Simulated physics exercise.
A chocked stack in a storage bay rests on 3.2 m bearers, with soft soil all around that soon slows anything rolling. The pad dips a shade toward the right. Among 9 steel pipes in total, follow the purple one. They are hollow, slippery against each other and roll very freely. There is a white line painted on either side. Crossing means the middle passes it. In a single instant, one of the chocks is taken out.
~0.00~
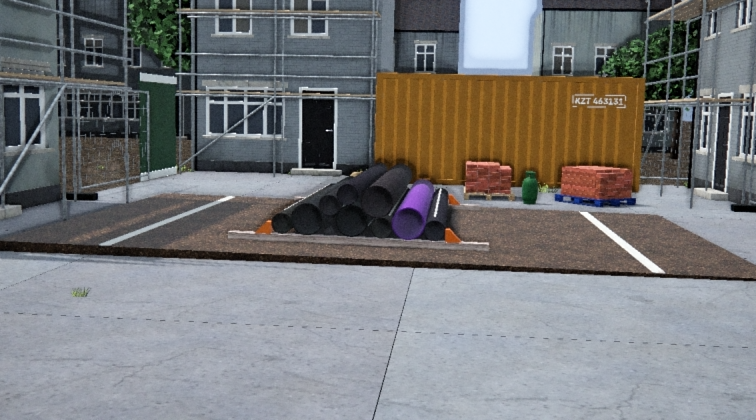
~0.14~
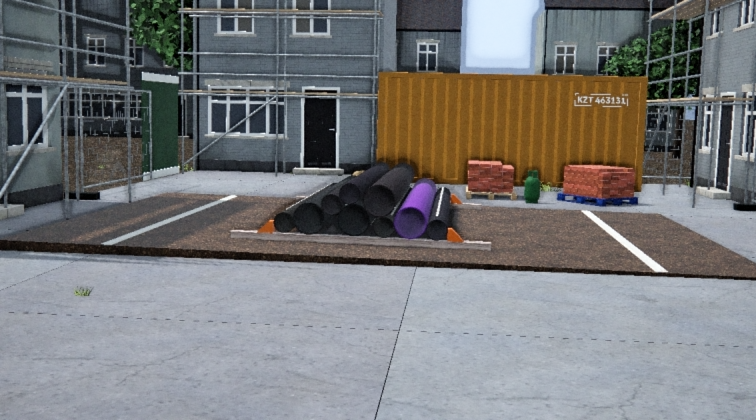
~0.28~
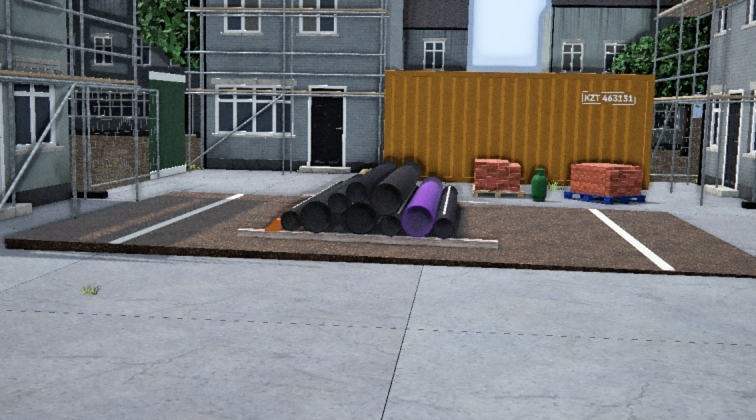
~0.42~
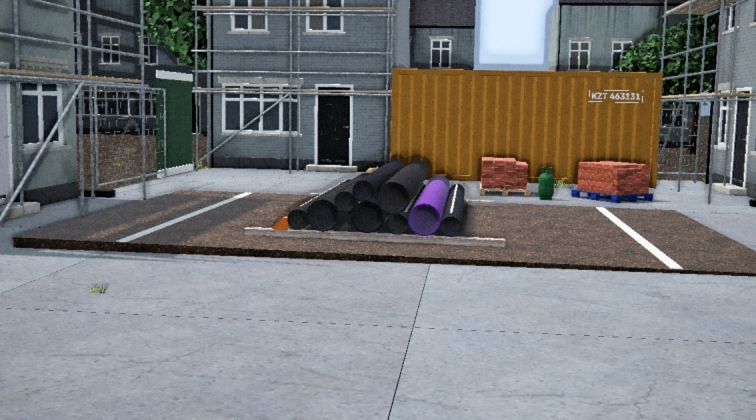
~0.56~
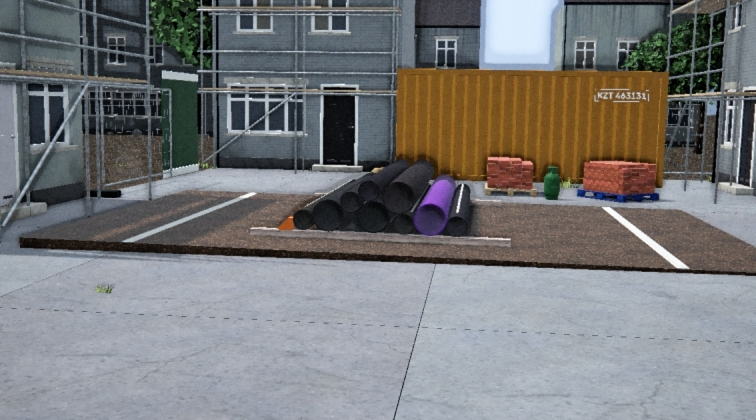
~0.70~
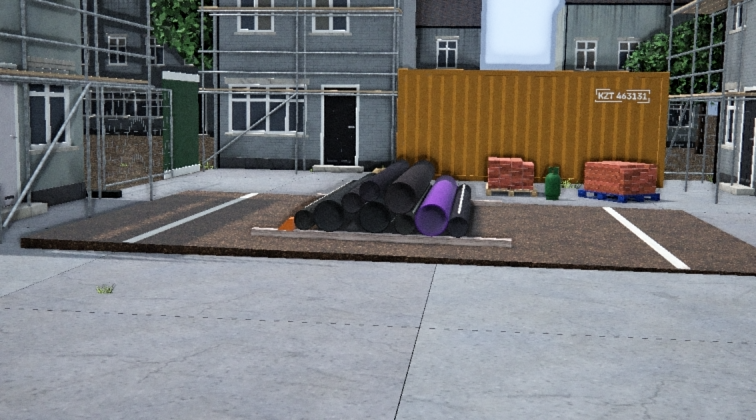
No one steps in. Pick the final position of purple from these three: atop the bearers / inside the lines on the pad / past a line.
Final position: Inside the lines on the pad.
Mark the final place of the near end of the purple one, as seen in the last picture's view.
Around (558, 233).
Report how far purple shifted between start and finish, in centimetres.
The purple one shifted 150.
By 1.4 s, purple is on the bearers, 90 cm from the bearers' right end, rolling right; 0 of 9 have crossed.
By 2.4 s, purple is on the bearers, 70 cm from the bearers' right end, rolling right; 0 of 9 have crossed.
By 3.5 s, purple is on the bearers, 40 cm from the bearers' right end, rolling right; 0 of 9 have crossed.
By 4.7 s, purple is off the bearers, 175 cm short of the right line, rolling right; 0 of 9 have crossed.
Finally (10.9 s), purple is off the bearers, 130 cm short of the right line; 0 of 9 have crossed.
